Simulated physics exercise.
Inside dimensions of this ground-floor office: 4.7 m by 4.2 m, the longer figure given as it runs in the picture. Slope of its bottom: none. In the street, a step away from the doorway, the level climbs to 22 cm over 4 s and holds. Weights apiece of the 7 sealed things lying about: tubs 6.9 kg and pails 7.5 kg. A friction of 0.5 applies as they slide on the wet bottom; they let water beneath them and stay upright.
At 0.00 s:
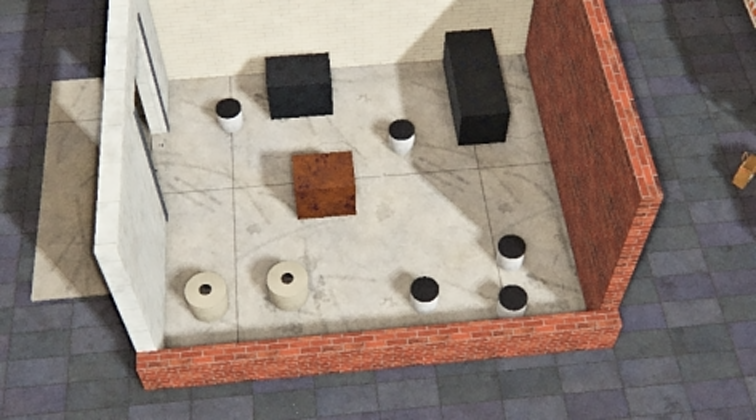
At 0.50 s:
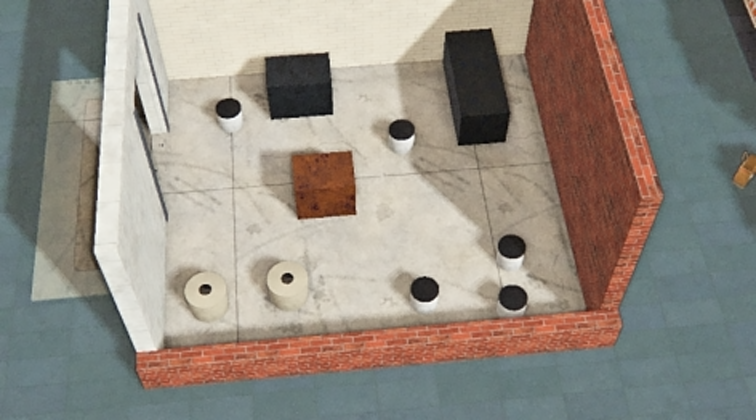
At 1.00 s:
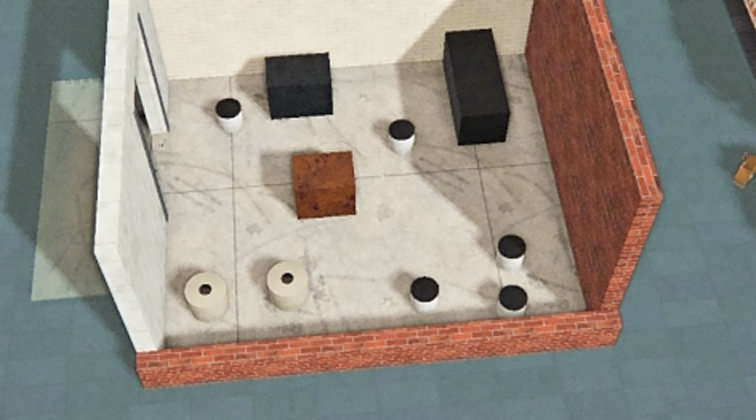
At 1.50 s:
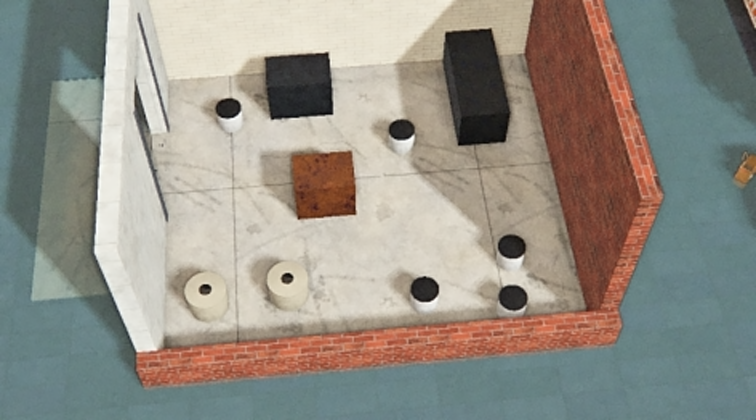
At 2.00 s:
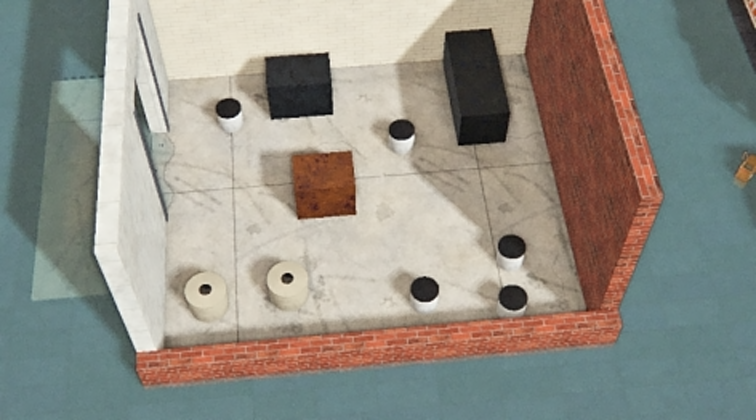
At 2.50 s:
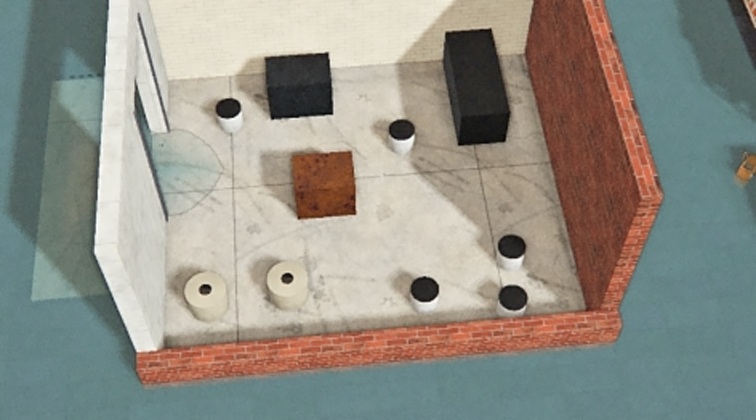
To begin with, the paving around a brick-and-white-walled room is bare, with dark blocks, a rusty brown box and small round containers standing inside. Blue-green water then covers the ground outside, and later a thin, clear patch spreads in from the opening at left, while the objects stay put.
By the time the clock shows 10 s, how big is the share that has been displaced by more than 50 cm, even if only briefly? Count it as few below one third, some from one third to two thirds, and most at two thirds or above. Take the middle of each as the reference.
Some.
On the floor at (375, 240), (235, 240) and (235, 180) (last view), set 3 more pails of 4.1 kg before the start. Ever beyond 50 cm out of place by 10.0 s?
For each in turn I get a smaller distance, a smaller distance and a greater distance.
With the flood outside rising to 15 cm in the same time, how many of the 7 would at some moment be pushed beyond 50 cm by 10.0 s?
Count under that change: 0.
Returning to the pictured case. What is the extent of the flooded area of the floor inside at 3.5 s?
That flooded area is roughly 2.5 m2.
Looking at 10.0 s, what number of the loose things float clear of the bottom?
Total: 5.
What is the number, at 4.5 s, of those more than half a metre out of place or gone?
Answer: 0.
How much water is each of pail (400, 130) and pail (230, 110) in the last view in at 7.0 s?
Around 5 cm and 7 cm.
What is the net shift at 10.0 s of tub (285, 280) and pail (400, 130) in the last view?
Shifts: 60 cm / 150 cm.
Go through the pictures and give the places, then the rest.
The first frame shows a tub at (205, 290) rests on the ground; a tub at (287, 279) rests on the ground; 0.0 m2 under water; 0 of 7 have shifted.
The second frame shows a tub at (205, 290) rests on the ground; a tub at (287, 279), on the bottom; water covers 0.0 m2; 0 of 7 have shifted.
The third frame shows a tub at (205, 290), on the bottom; a tub at (287, 279) rests on the ground; 0.0 m2 under water; 0 of 7 have shifted.
The fourth frame shows a tub at (205, 290), on the bottom; a tub at (287, 279) rests on the ground; 0.0 m2 under water; 0 of 7 have shifted.
The fifth frame shows a tub at (205, 290), on the bottom; a tub at (287, 279), on the bottom; 0.0 m2 under water; 0 of 7 have shifted.
The sixth frame shows a tub at (205, 290), on the bottom; a tub at (287, 279) rests on the ground; water covers 0.6 m2; 0 of 7 have shifted.
After 3.5 s 0 of 7 are over 50 cm from their spots; 0 afloat.
After 4.5 s 0 of 7 are over 50 cm from their spots; 0 afloat.
After 7.0 s 2 of 7 are over 50 cm from their spots; 0 afloat.
After 10.0 s 3 of 7 are over 50 cm from their spots, and 3 have been at some point; 5 afloat.
